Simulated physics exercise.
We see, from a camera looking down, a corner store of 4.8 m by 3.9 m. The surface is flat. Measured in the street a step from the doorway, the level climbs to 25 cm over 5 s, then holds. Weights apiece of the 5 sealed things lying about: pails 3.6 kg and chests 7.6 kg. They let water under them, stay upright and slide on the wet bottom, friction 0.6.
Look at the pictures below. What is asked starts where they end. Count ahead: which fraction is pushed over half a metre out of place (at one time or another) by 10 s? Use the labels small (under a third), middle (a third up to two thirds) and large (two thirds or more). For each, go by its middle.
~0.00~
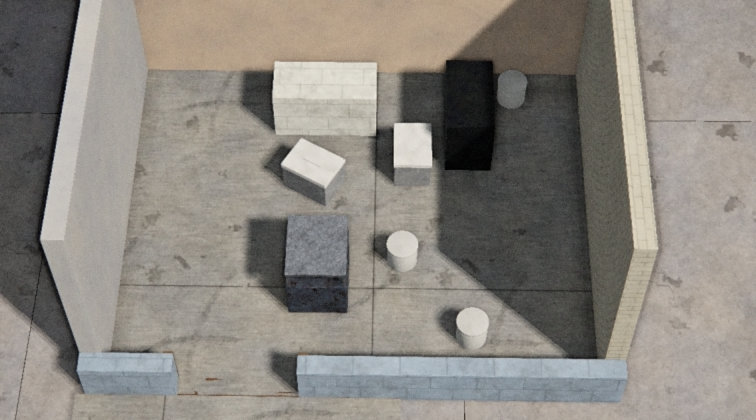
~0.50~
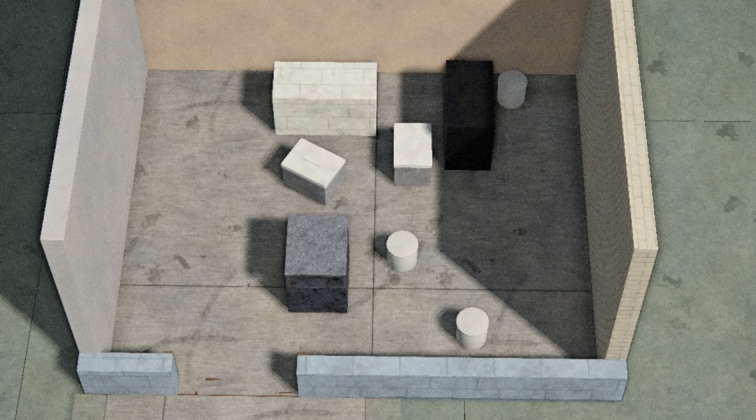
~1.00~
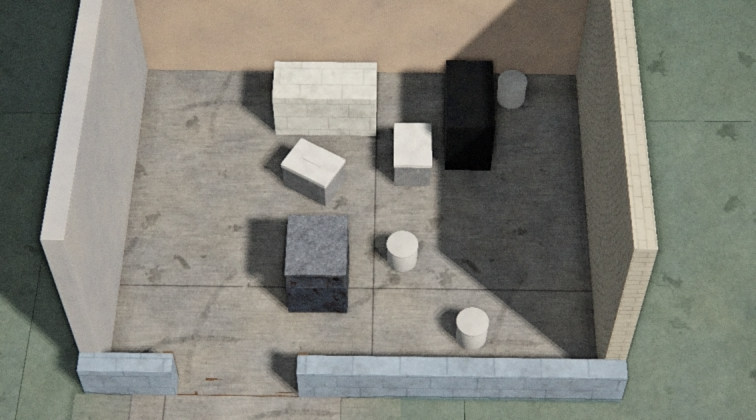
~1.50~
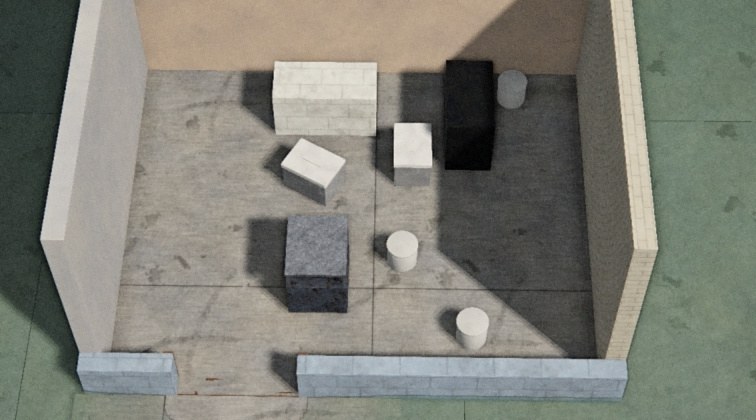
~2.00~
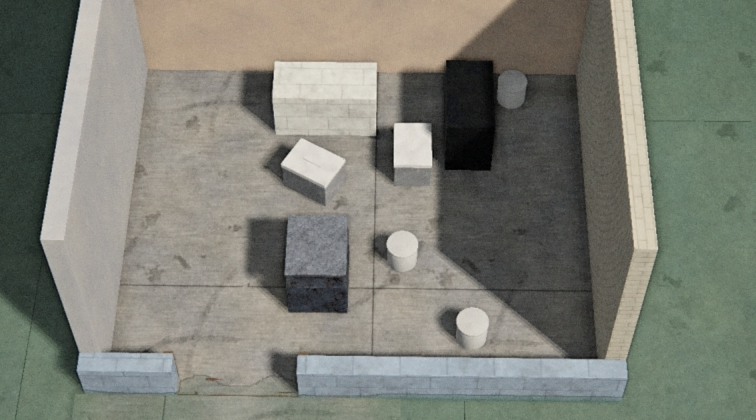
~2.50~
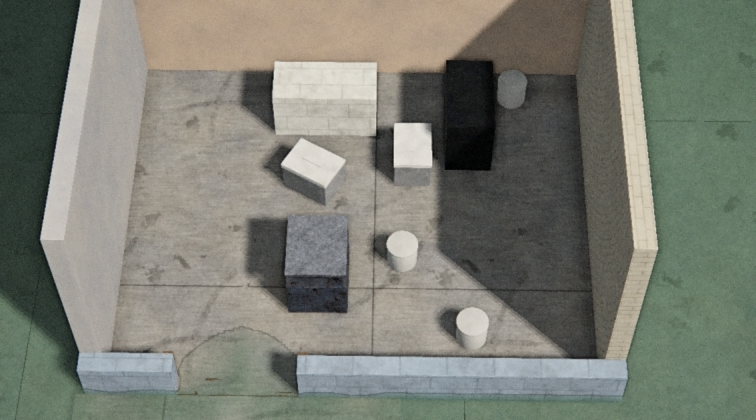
Middle.
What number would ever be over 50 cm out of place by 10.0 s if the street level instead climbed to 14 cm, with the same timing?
The answer would then be 0.
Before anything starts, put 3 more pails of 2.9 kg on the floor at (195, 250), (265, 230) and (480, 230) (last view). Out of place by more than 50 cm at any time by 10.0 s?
In the same order as the question: Farther, farther, not as far.
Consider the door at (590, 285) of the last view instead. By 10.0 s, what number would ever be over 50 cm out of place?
That gives 4 of them.
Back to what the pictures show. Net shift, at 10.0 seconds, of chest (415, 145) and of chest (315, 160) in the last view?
Respectively 30 and 80 centimetres.
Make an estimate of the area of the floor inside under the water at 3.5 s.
Somewhere around 2.5 m2, roughly.
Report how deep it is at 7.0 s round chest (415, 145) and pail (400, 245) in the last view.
I'd estimate 2 cm for the first and 1 cm for the second.
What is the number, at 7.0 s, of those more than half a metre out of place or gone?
That would be 1.
After 3.5 s 0 of 5 are over 50 cm from their spots; 0 afloat.
After 4.5 s 0 of 5 are over 50 cm from their spots; 0 afloat.
After 7.0 s 1 of 5 are over 50 cm from their spots; 0 afloat.
After 10.0 s 3 of 5 are over 50 cm from their spots, and 3 have been at some point; 2 afloat.
